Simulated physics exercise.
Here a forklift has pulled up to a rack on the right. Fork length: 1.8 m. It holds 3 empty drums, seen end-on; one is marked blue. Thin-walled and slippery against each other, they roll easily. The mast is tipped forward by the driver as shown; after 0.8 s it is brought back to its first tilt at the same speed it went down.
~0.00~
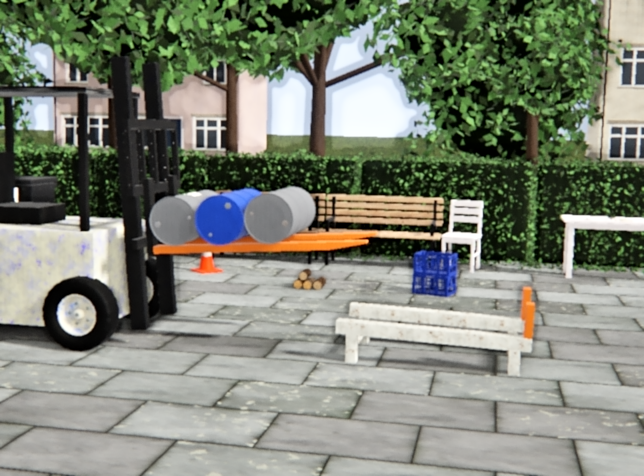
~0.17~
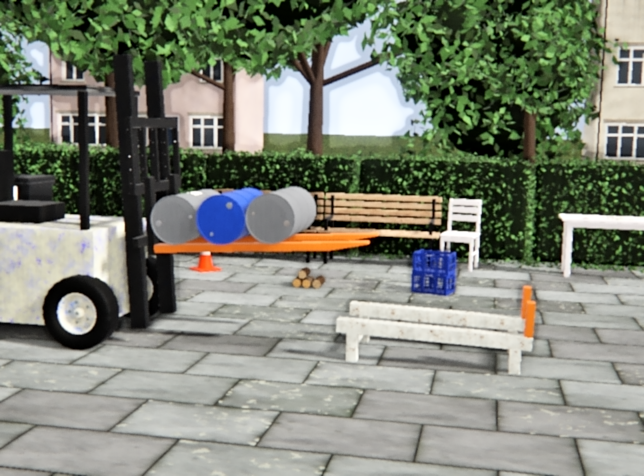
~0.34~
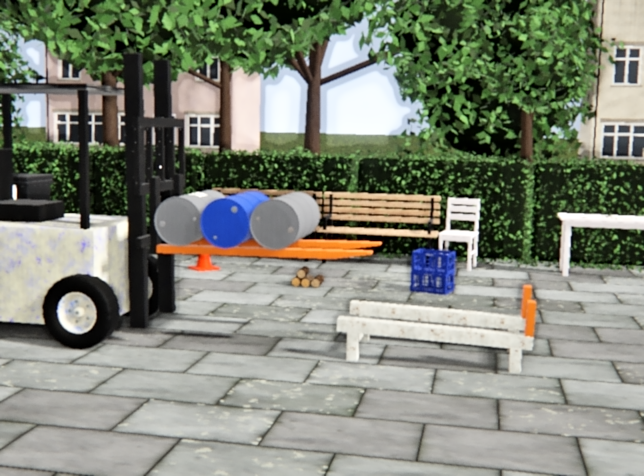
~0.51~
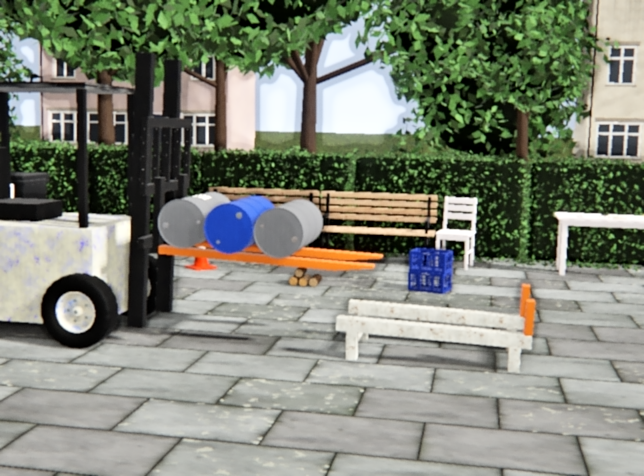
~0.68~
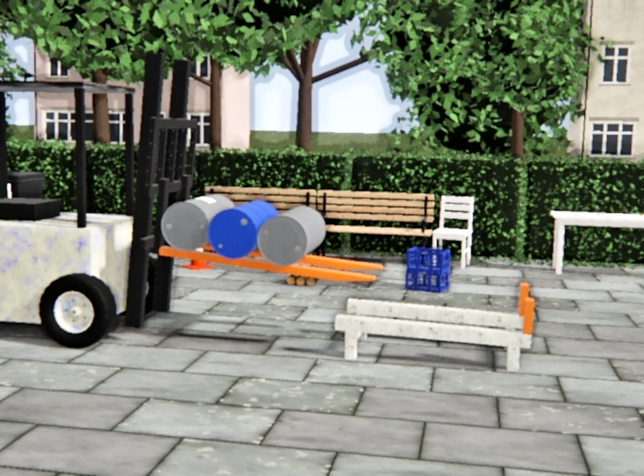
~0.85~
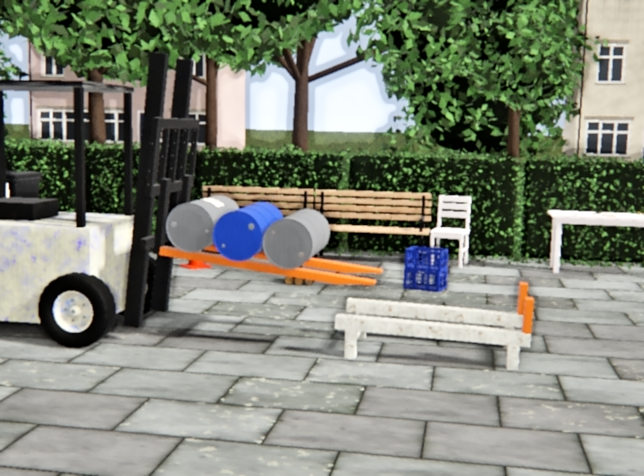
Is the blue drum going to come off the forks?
Yes.
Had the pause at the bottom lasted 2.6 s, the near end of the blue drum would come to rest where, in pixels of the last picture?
It would finish close to (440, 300) in the last picture.
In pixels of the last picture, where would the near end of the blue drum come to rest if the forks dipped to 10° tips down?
(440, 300), roughly.
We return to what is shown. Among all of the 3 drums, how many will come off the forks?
The exact total comes out at 3.
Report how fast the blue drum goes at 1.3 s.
0.5 m/s, give or take.
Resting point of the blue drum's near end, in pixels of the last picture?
Look near pixel (443, 300).
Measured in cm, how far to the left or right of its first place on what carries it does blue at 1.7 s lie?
Blue has moved 45 to the right.
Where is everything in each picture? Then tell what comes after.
Blue (220, 220); forks 4° tips up; tips at (363, 242); 3 of the 3 lie directly on the forks, in the first frame.
Blue (221, 220); forks 3° tips up, in the second frame.
Blue (225, 223); forks 1° tips up, in the third frame.
Blue (229, 229); forks 2° tips down; tips at (370, 266), in the fourth frame.
Blue (233, 234); forks 5° tips down, in the fifth frame.
Blue (238, 236); forks 6° tips down; tips at (371, 282), in the sixth frame.
Then, 1.3 s in, blue is on the forks, 90 cm from the tips, rolling right; 0 gone from the forks.
Then, 1.7 s in, blue is on the forks, 70 cm from the tips, rolling right; 0 gone from the forks.
Then, 2.2 s in, blue is on the forks, 25 cm from the tips, rolling right; 1 gone from the forks.
Then, 2.7 s in, blue is on the rack, 115 cm from the rack's far end, rolling right; 2 gone from the forks.
In the end (7.9 s), blue is on the rack, 65 cm from the rack's far end; 3 gone from the forks.
